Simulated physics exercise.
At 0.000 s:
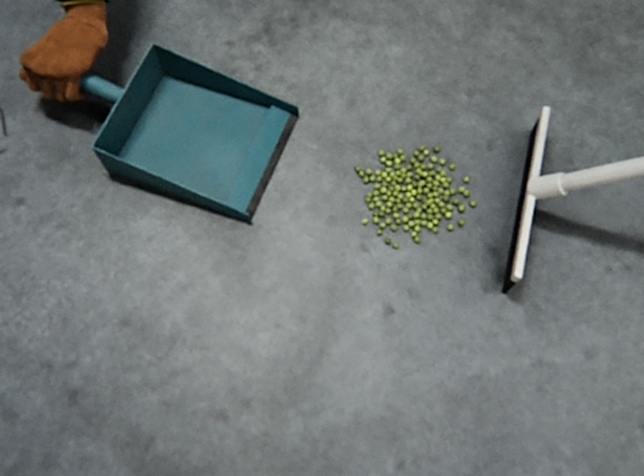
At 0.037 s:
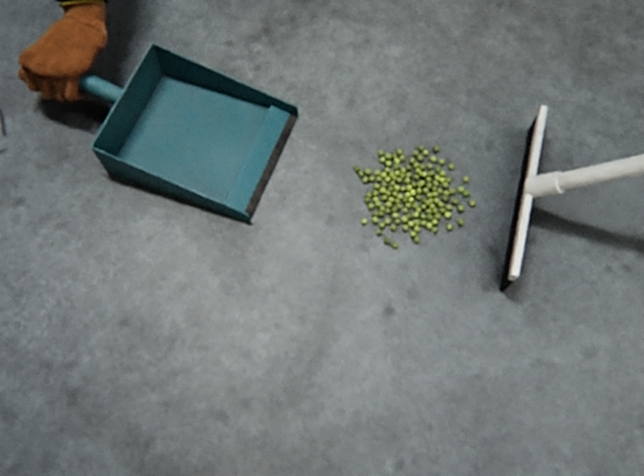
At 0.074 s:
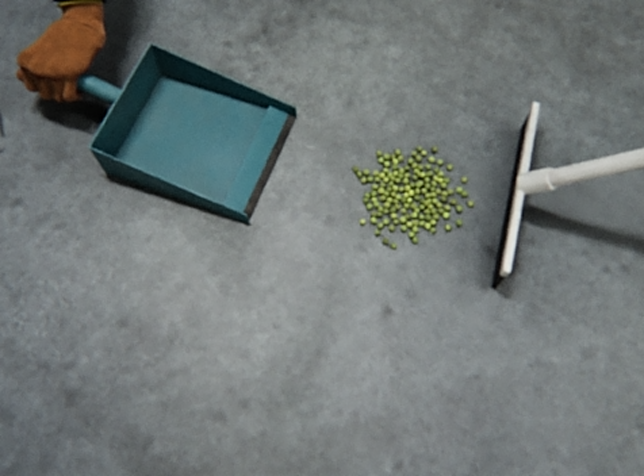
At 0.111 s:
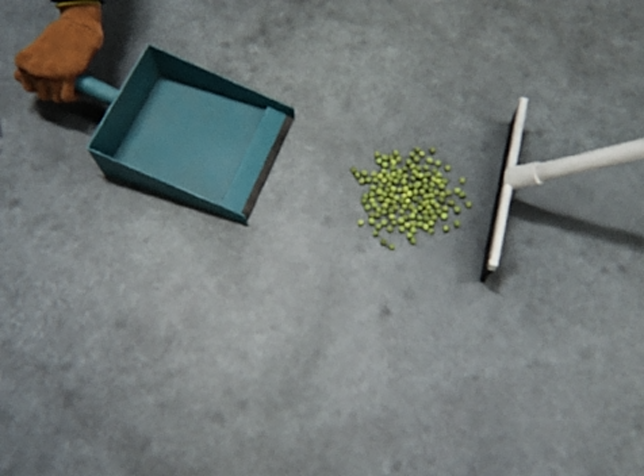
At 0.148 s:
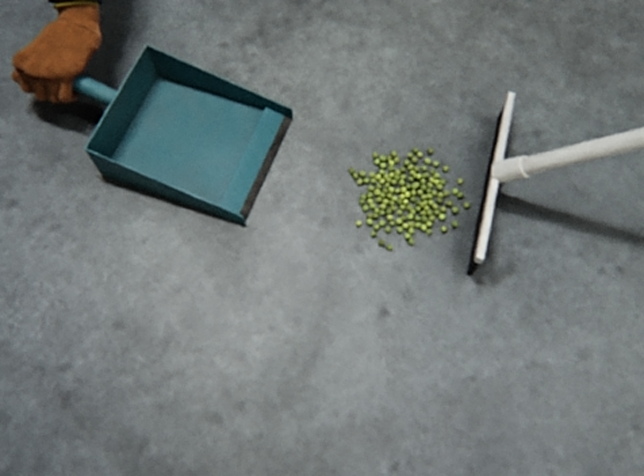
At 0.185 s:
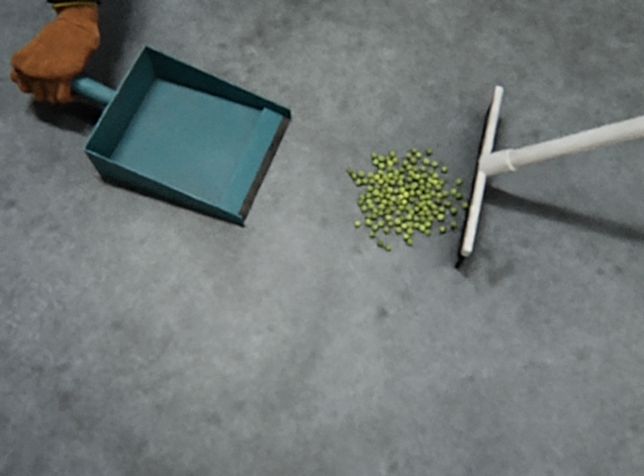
A white-handled squeegee slides left to the edge of green peas near a gloved hand's dustpan.
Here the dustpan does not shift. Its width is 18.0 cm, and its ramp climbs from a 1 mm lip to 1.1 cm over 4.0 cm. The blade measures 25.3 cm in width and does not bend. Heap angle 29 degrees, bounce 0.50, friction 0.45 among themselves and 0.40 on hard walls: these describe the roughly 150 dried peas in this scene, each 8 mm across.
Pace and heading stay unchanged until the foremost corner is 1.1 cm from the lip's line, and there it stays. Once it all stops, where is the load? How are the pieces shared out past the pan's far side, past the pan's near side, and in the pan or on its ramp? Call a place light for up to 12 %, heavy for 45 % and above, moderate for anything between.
Far side: Moderate; near side: Light; pan: Light.
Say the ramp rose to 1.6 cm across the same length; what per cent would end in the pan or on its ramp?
In that case roughly 5 percent.
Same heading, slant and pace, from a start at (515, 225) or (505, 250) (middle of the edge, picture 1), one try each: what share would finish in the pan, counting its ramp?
Estimates: 15 percent and 15 percent.
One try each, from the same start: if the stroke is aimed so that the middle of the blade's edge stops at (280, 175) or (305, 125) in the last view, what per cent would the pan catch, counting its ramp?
Some 35 in a hundred and 30 in a hundred.
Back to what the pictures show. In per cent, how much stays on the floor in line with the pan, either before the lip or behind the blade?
Around 60 in a hundred.
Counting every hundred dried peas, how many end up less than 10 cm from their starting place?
About 25 percent.
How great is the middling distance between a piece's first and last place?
About 18 cm.
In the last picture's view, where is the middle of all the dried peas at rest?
After settling, the middle sits near (284, 147).
After 0.47 s, middle of the blade 16 cm from the lip; 0 % over the lip, far side 15 %, near side 0 %.
After 0.67 s, middle of the blade 7 cm from the lip; 0 % over the lip, far side 25 %, near side 0 %.
Then, at 0.98 s, middle of the blade 2 cm from the lip; 5 % over the lip, far side 30 %, near side 0 %.
In the end, at 1.5 s, far side 30 %, near side 0 %, pan 5 %, in front of the lip or behind the blade 60 %.
